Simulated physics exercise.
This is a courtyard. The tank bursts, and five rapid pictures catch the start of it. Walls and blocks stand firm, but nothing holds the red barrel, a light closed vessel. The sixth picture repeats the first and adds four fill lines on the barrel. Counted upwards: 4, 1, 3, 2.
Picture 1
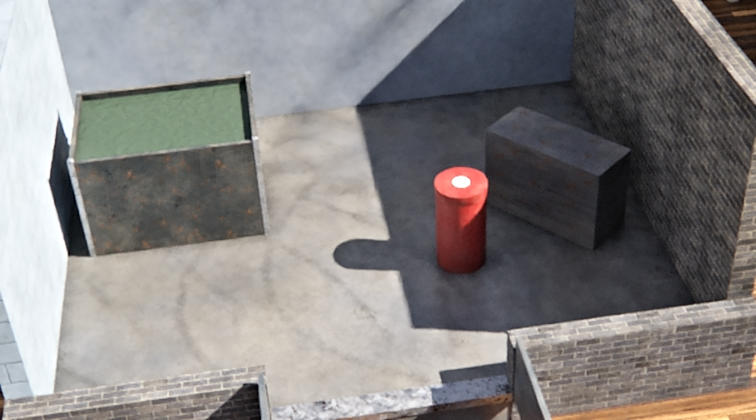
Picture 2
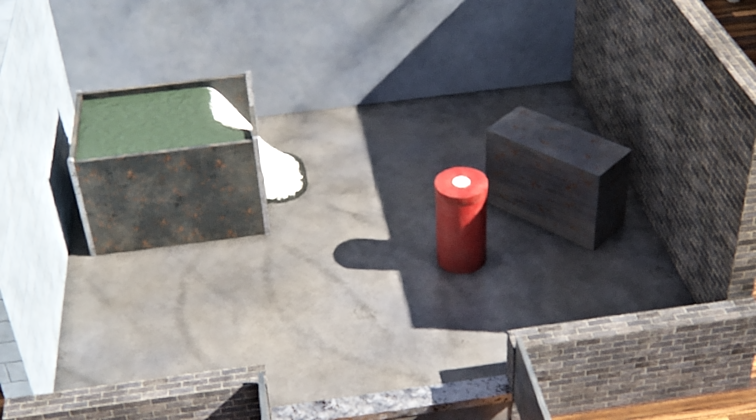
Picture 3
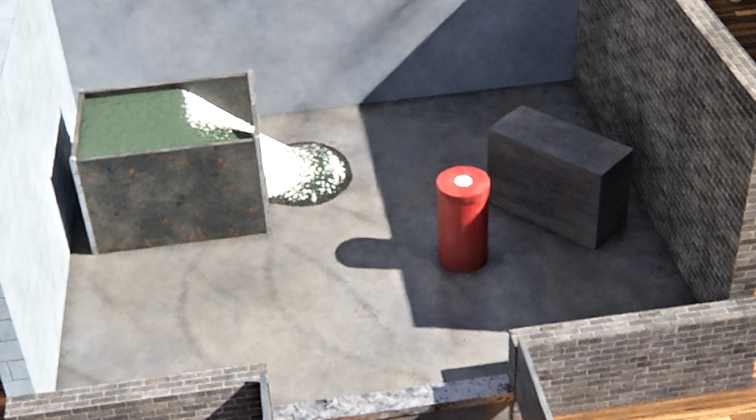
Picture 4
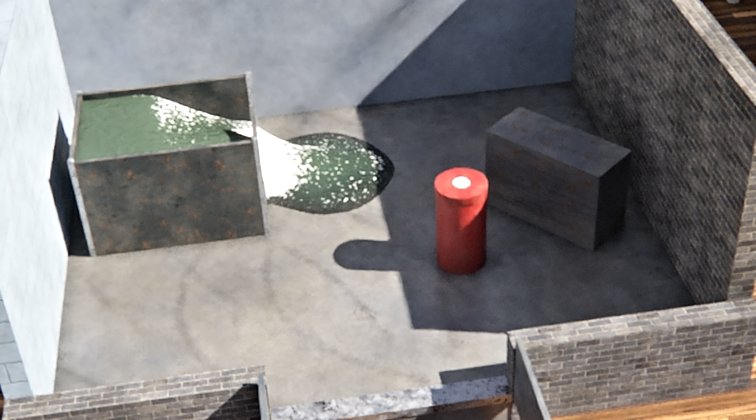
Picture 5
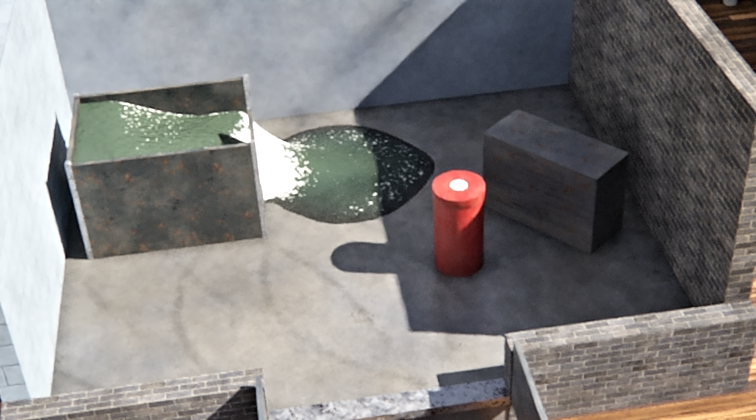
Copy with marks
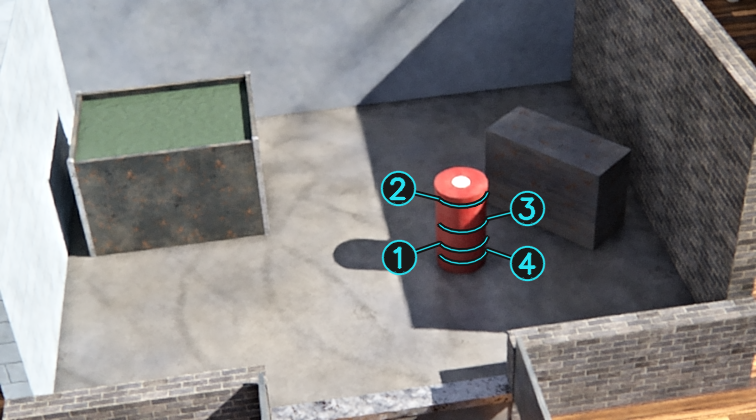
Green water pouring from the right side of a rusty tank, foaming white and spreading across a courtyard floor toward a red barrel.
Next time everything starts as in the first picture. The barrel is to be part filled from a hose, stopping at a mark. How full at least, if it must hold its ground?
4 is the one.
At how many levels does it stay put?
All of them.
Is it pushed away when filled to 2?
No, not at all.
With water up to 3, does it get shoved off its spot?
No, not at all.
On the marked copy, 1 at (467, 250); 2 at (466, 205); 3 at (467, 231); 4 at (467, 263); from the bottom up 4, 1, 3, 2.
For level 1, it does not move.
For level 2, it does not move.
For level 3, it does not move.
For level 4, it does not move.
